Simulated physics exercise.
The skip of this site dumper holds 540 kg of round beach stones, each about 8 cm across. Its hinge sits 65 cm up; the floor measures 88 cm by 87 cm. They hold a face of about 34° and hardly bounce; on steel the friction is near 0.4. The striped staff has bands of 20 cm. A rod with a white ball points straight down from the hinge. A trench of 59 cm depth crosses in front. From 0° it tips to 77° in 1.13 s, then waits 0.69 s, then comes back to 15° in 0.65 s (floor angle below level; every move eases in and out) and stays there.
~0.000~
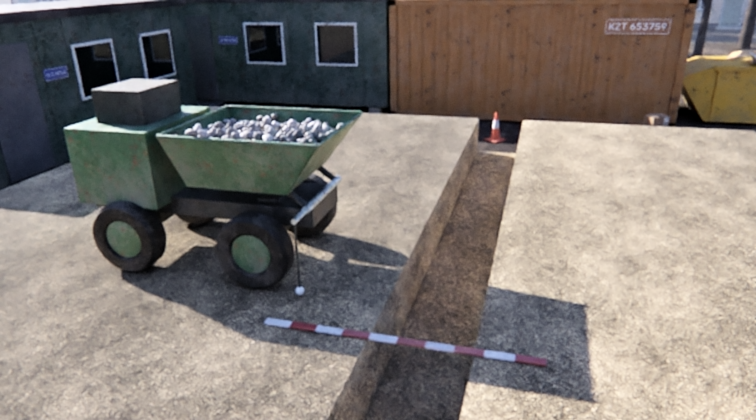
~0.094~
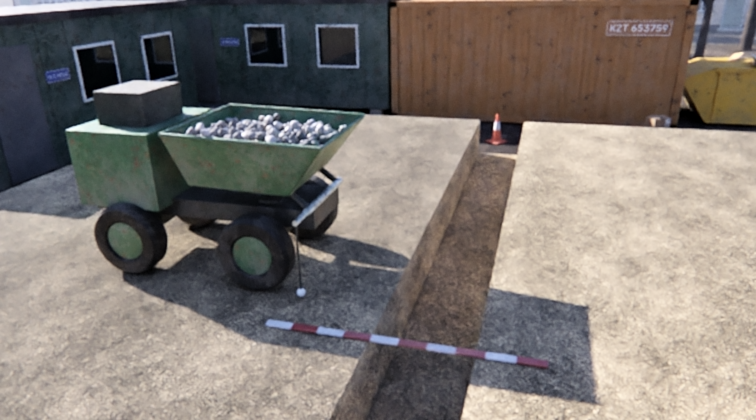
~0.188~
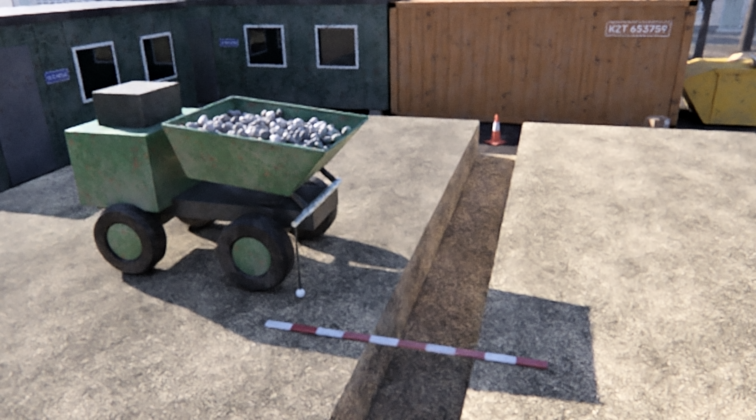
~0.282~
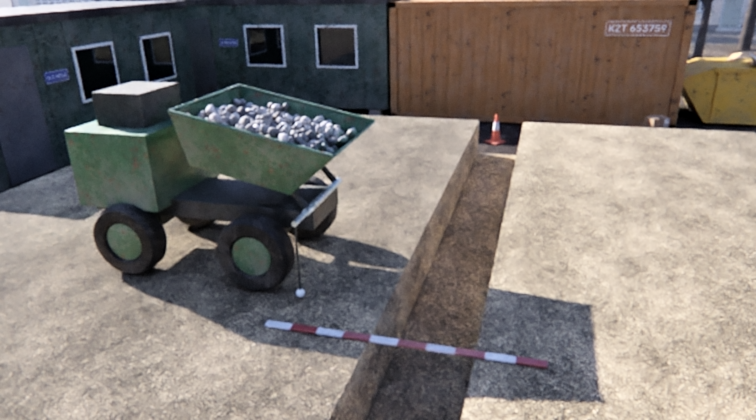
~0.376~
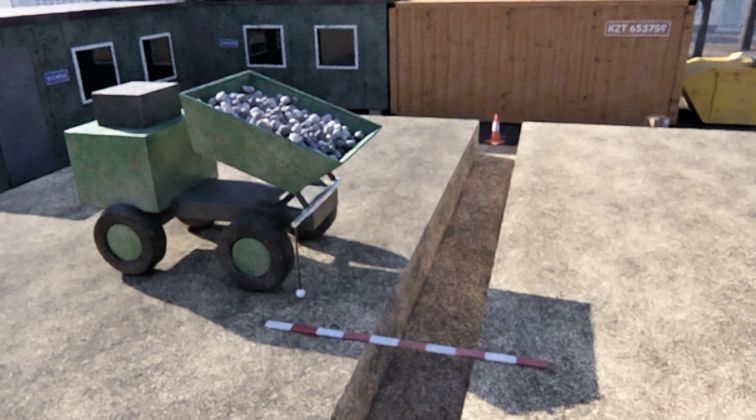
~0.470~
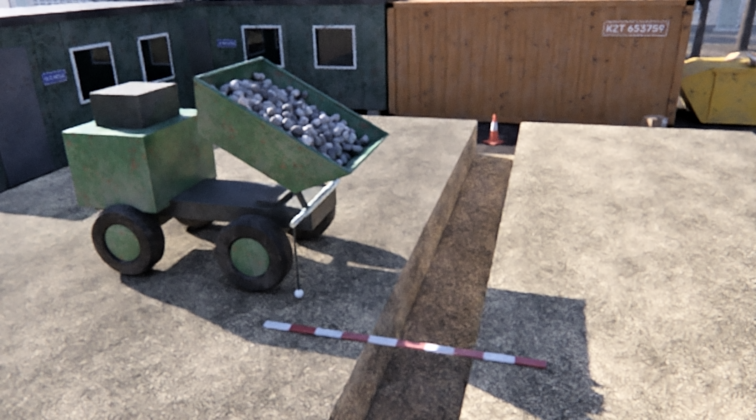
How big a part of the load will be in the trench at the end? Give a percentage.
Some 95 per cent of it.
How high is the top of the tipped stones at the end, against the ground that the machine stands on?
About 8 cm above it.
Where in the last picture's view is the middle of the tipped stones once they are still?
Around (452, 329).
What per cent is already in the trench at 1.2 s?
Some 45 per cent.
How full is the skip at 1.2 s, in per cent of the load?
Roughly 55 per cent is still inside.
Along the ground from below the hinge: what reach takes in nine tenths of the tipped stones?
Roughly 140 cm ahead of it.
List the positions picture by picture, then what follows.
In the first picture, the skip is at 0°, its lip at (316, 147); the top of the load is at (282, 126).
In the second picture, the skip is at 2°, its lip at (320, 149); the top of the load is at (268, 126); the stones move at 0.4 m/s on average.
In the third picture, the skip is at 6°, its lip at (325, 152); the top of the load is at (255, 121); the stones move at 0.7 m/s on average.
In the fourth picture, the skip is at 12°, its lip at (332, 157); the top of the load is at (233, 109); the stones move at 0.9 m/s on average.
The fifth picture shows lip at (342, 164), floor tilted 20°, highest stones at (240, 96); the stones move at 1.1 m/s on average.
In the sixth picture, the skip is at 29°, its lip at (350, 173); the top of the load is at (249, 83); the stones move at 1.2 m/s on average.
After 0.9 s the floor is at 65°; 100 % in the skip; the foremost stones are at (382, 186).
After 1.2 s the floor is at 77°; 57 % in the skip, 43 % in the trench; the foremost stones are at (469, 293).
After 2.9 s the floor is at 15°; 0 % in the skip, 96 % in the trench, 4 % past the trench; the foremost stones are at (667, 286).
After 5.5 s the floor is at 15°; 0 % in the skip, 96 % in the trench, 4 % past the trench; the foremost stones are at (668, 286).
